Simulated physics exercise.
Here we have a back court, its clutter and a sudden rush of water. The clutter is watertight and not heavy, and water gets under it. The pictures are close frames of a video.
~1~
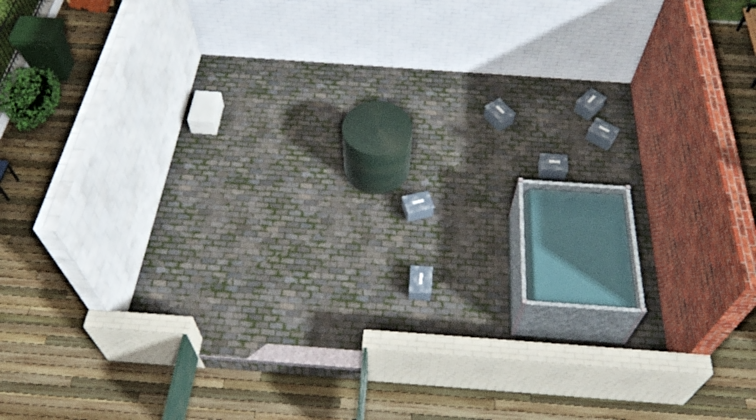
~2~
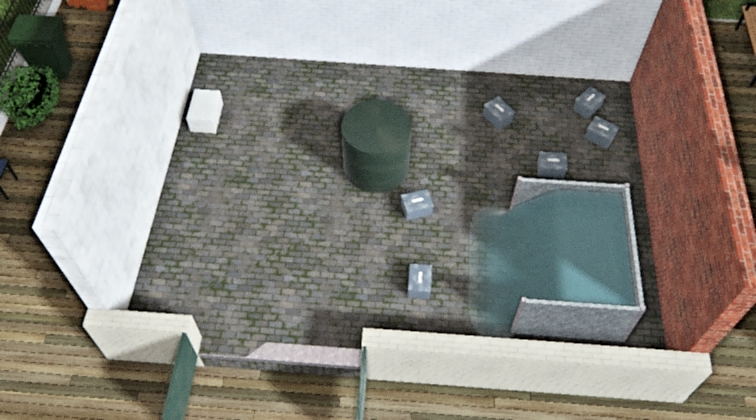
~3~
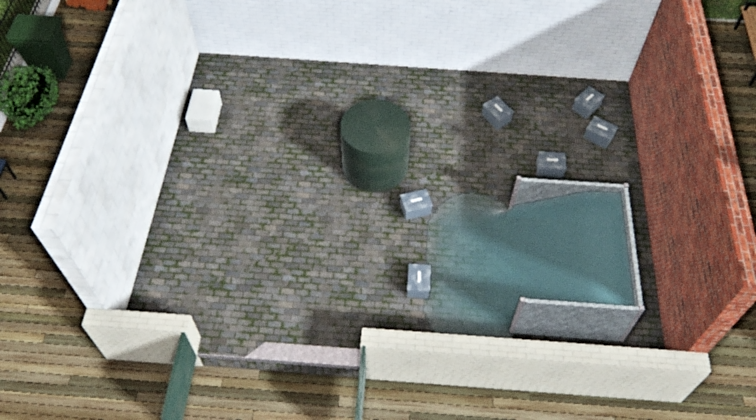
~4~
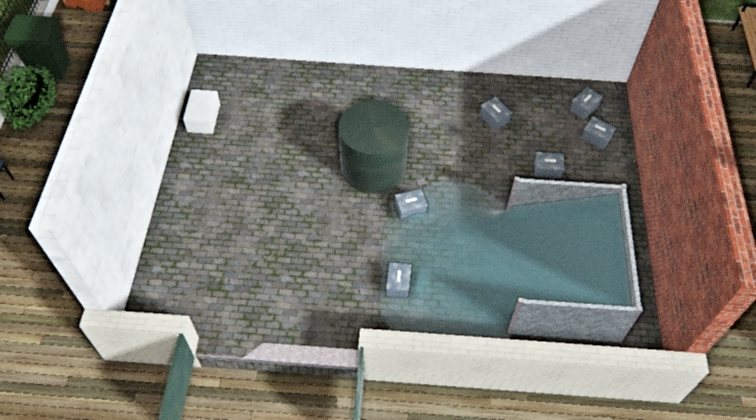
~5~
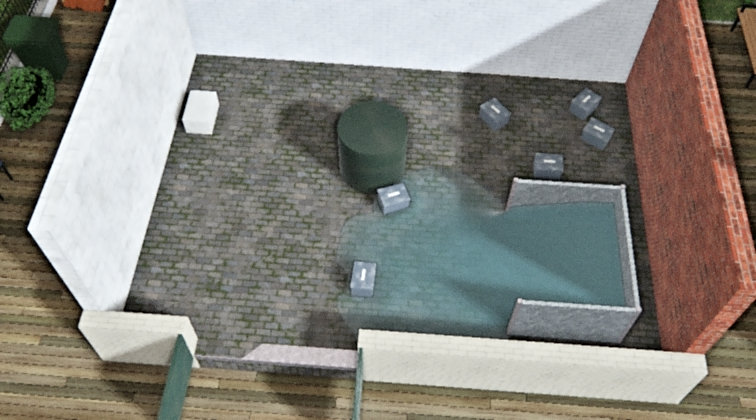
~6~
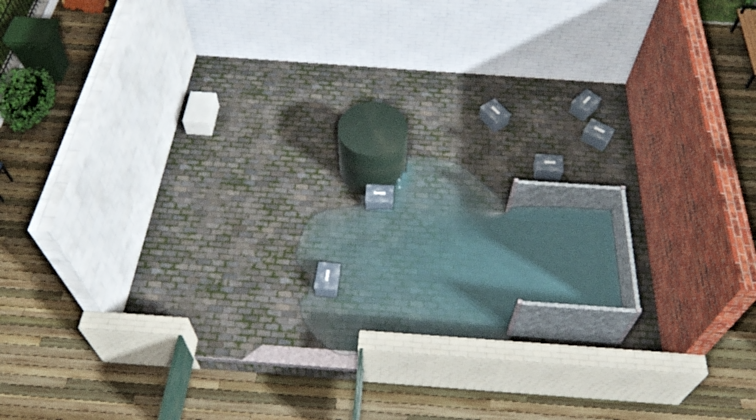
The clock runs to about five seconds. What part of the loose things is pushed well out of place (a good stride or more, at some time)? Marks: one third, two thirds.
That comes to from one to two thirds.
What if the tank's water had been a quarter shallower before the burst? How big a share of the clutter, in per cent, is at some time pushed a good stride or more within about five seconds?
Roughly 40 per cent.
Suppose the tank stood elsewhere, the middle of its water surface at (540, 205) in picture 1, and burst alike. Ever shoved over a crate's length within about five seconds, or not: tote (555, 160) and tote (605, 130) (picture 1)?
In that order: Under that, less than that.
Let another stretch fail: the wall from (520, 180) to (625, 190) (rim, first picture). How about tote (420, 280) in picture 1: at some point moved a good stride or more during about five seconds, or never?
My call: Under that.
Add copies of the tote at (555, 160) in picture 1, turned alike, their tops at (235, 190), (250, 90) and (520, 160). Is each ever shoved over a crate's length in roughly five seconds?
In turn: Yes, yes, under that.
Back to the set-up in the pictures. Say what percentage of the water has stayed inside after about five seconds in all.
Close to 82 %.
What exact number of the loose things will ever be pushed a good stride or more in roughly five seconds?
That makes 3.
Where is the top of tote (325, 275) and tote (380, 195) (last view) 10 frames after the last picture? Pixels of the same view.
Roughly at (131, 271) and (172, 156).
A moment on, 2 of 7 are well off their spots; 1 afloat.
Next, 2 of 7 are well off their spots; 2 afloat.
Later, 3 of 7 are well off their spots; 3 afloat.
In the end, 3 of 7 are well off their spots, and 3 have been at some point; 2 afloat.
